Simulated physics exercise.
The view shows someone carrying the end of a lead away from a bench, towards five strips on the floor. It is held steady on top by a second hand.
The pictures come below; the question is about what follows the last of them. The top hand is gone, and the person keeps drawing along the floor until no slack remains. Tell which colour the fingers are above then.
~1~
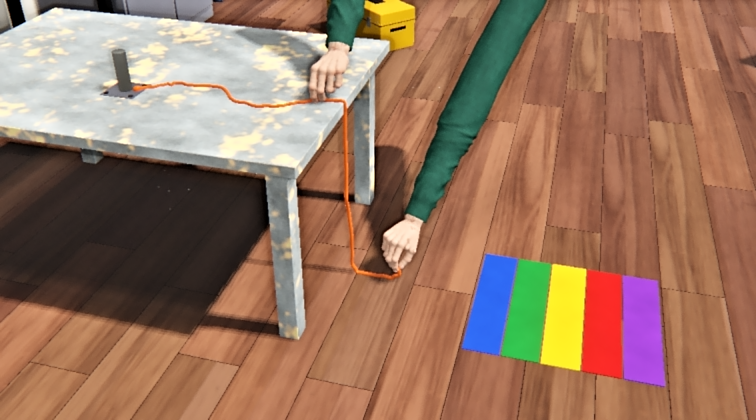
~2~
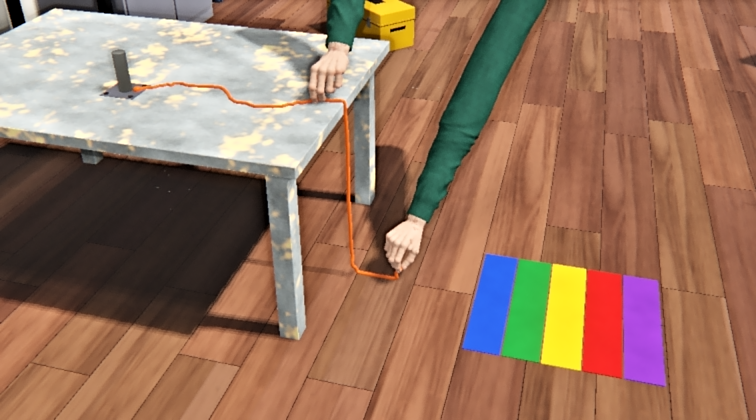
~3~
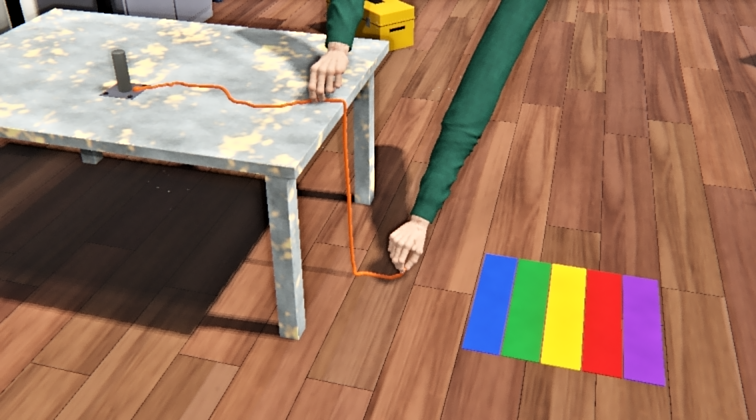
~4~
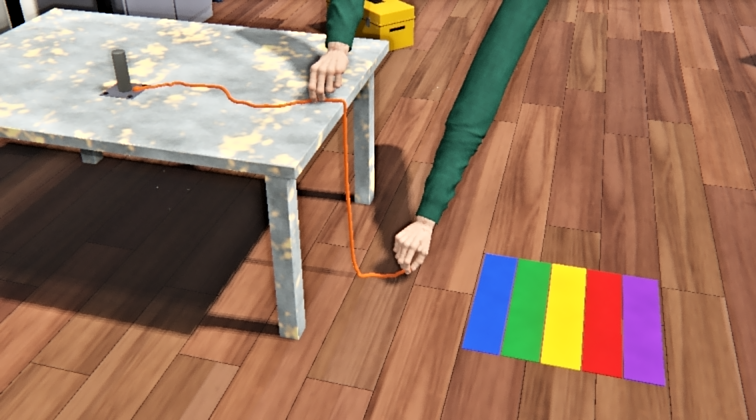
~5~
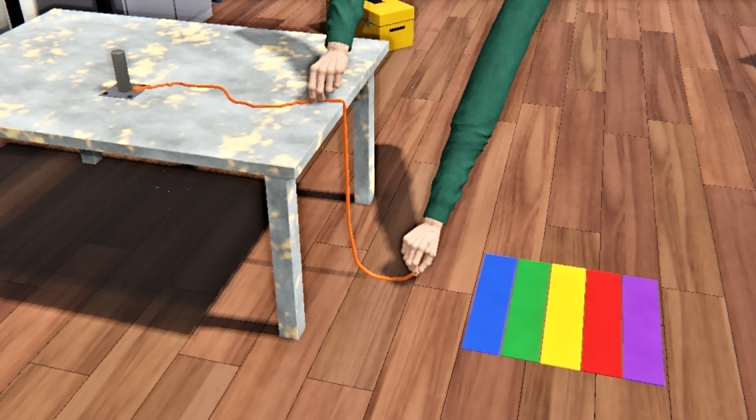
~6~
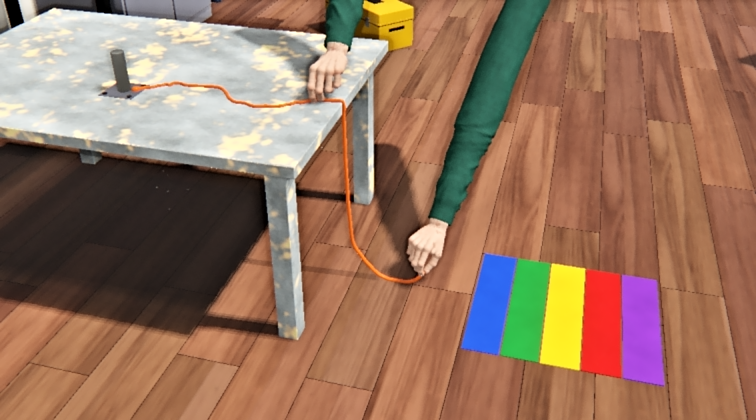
They are above yellow.
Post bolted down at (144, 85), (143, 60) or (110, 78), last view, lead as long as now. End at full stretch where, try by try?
Somewhere near (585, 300), (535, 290) and (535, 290), in that order.
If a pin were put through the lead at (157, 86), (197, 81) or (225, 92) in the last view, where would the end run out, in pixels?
In order of the tries: About (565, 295), then (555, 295), then (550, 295).
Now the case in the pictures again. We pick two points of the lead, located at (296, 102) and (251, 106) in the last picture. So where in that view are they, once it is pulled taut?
The first one ends up at (332, 105) and the second one at (286, 102).
Soon after, end near (508, 286); over blue.
Then, end near (547, 293); over green.
At full stretch, end near (572, 297); over yellow. It gets as far as the yellow strip.
